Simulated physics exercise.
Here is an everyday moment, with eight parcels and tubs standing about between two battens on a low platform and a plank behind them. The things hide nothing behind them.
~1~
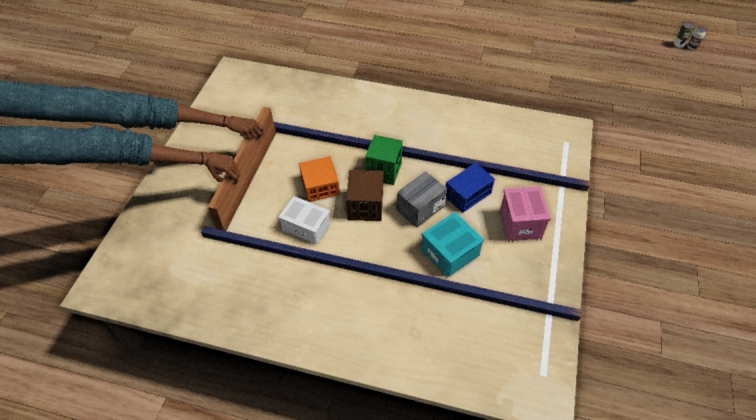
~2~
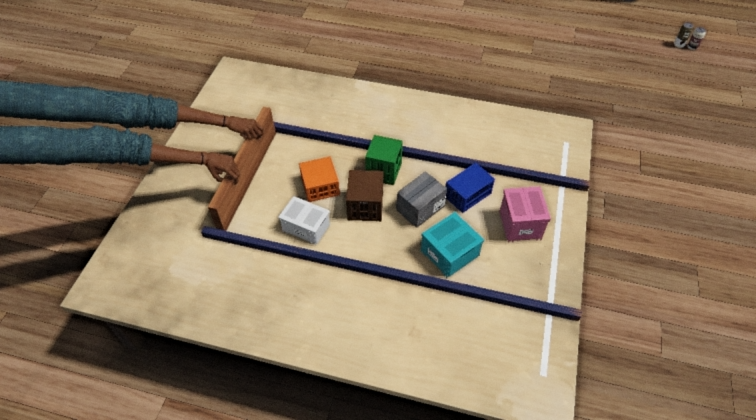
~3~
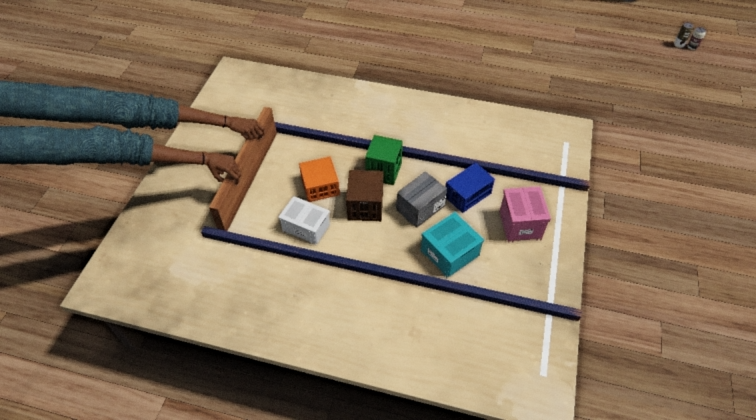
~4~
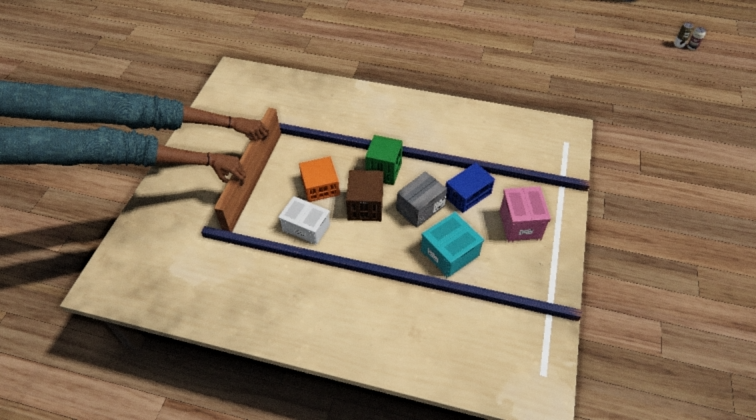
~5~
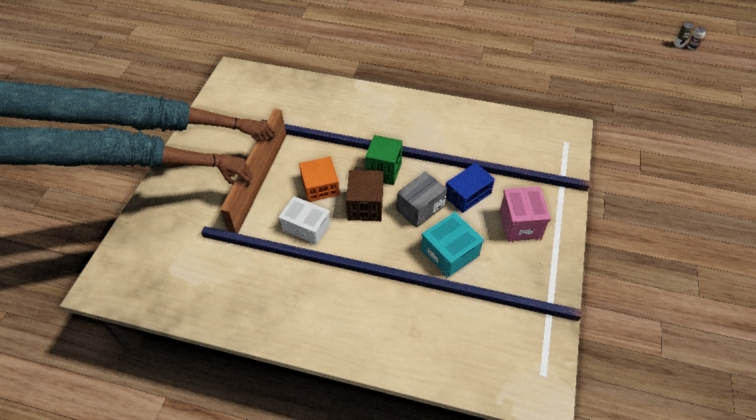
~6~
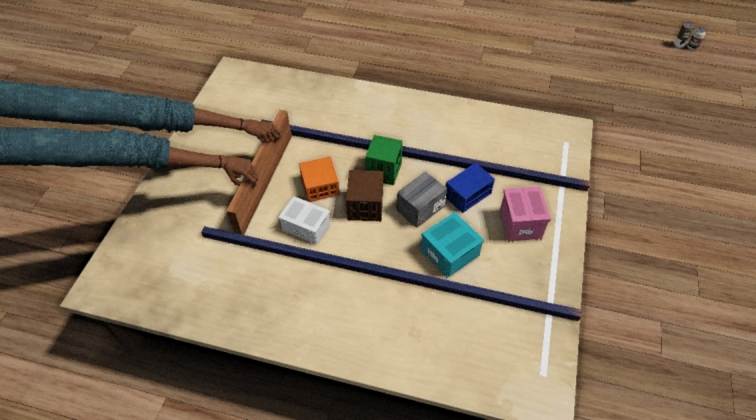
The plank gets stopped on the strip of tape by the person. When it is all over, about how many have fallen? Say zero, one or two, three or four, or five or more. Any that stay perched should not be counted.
The tally of falls will come to five or higher.
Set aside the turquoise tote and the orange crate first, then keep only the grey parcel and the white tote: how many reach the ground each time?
That gives 3 for the first pair taken away and 3 for the second.
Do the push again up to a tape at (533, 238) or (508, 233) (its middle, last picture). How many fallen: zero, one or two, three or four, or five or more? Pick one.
Three or four; just one or two.
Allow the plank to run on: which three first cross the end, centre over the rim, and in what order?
Order, earliest first: The pink tote, then the grey parcel, then the turquoise tote.
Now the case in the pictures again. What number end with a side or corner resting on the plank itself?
I count 3 of them.
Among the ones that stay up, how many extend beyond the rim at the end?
The tally is 3.
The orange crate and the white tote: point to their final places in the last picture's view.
One is at about (577, 238), the other at about (578, 275).
Soon after, none off yet; pink tote at rest near (523, 215); blue crate moved a little near (490, 183); turquoise tote at rest near (453, 247).
By the end, the number that fall off is five or more; fallen, brown crate, grey parcel, turquoise tote, blue crate and pink tote.
